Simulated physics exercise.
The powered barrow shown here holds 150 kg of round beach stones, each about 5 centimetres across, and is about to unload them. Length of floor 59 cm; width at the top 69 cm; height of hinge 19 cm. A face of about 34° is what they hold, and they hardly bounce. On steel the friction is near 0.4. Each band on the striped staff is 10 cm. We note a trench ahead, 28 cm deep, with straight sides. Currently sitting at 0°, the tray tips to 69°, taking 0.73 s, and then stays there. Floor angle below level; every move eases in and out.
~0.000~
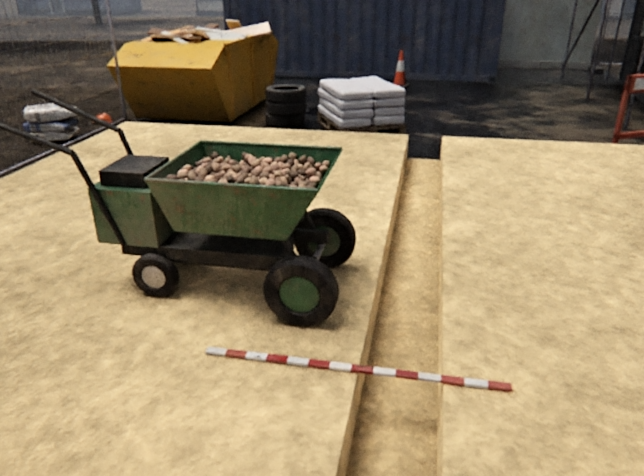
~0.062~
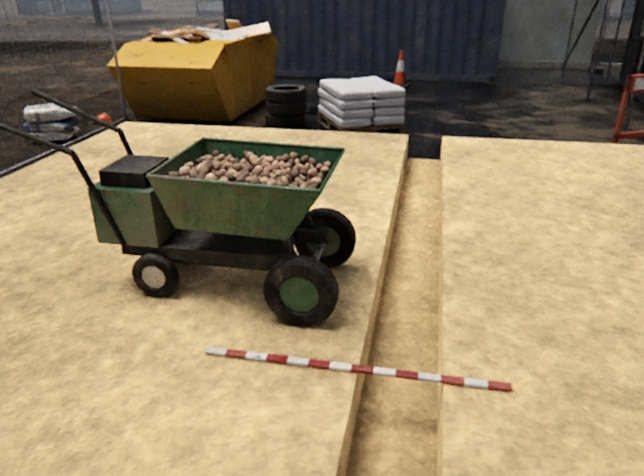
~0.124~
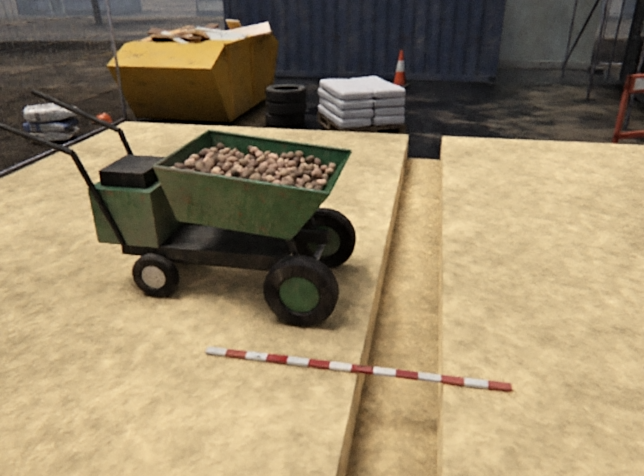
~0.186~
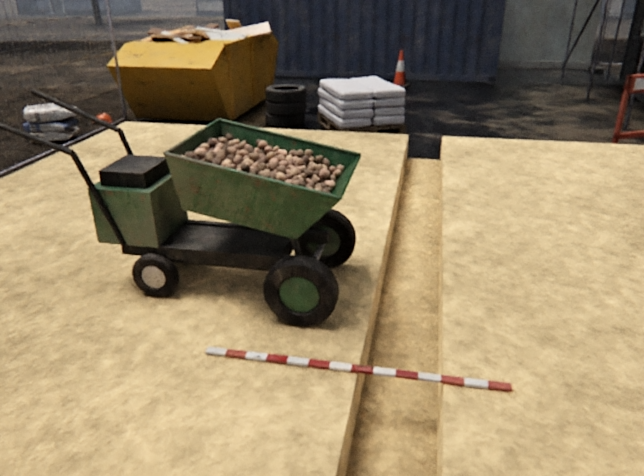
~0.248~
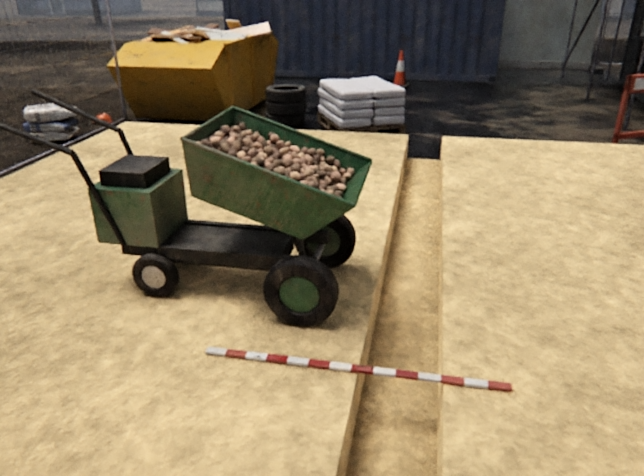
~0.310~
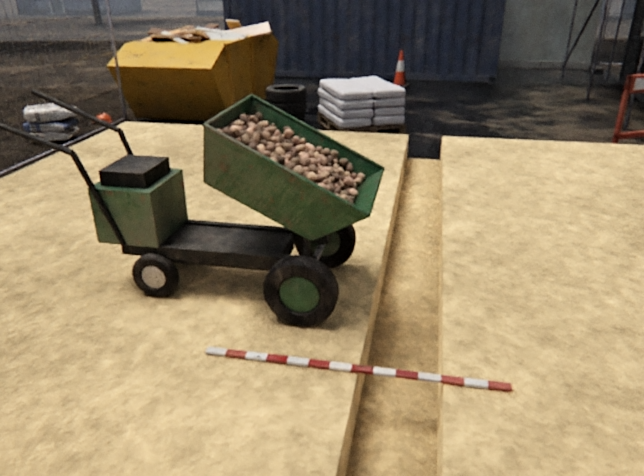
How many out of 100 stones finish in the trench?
About 31 of them.
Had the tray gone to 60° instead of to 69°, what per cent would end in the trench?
In that case near 25 per cent.
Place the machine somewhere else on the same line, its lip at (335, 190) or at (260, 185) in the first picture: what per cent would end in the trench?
Near 20 per cent from the first place, 80 from the second.
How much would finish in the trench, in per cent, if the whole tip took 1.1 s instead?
Estimate: About 45 %.
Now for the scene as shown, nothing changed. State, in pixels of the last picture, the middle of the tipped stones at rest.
Their centre sits close to (486, 305).
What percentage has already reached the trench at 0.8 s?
Close to 10 per cent at that time.
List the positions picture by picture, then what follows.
In the first picture, the tray is at 0°, its lip at (318, 191); the top of the load is at (232, 165).
In the second picture, the tray is at 1°, its lip at (321, 192); the top of the load is at (218, 162); the stones move at 0.4 m/s on average.
In the third picture, the tray is at 5°, its lip at (329, 194); the top of the load is at (215, 156); the stones move at 0.8 m/s on average.
The fourth picture shows lip at (341, 199), floor tilted 11°, highest stones at (219, 144); the stones move at 1.1 m/s on average.
The fifth picture shows lip at (355, 206), floor tilted 18°, highest stones at (231, 133); the stones move at 1.3 m/s on average.
The sixth picture shows lip at (370, 216), floor tilted 27°, highest stones at (247, 122); the stones move at 1.4 m/s on average.
After 0.6 s the floor is at 59°; 100 % in the tray; the foremost stones are at (400, 235).
After 0.8 s the floor is at 69°; 68 % in the tray, 8 % in the trench, 24 % past the trench; the foremost stones are at (494, 306).
After 1.2 s the floor is at 69°; 23 % in the tray, 8 % in the trench, 69 % past the trench; the foremost stones are past the picture's edge.
After 3.1 s the floor is at 69°; 0 % in the tray, 31 % in the trench, 69 % past the trench; the foremost stones are past the picture's edge.
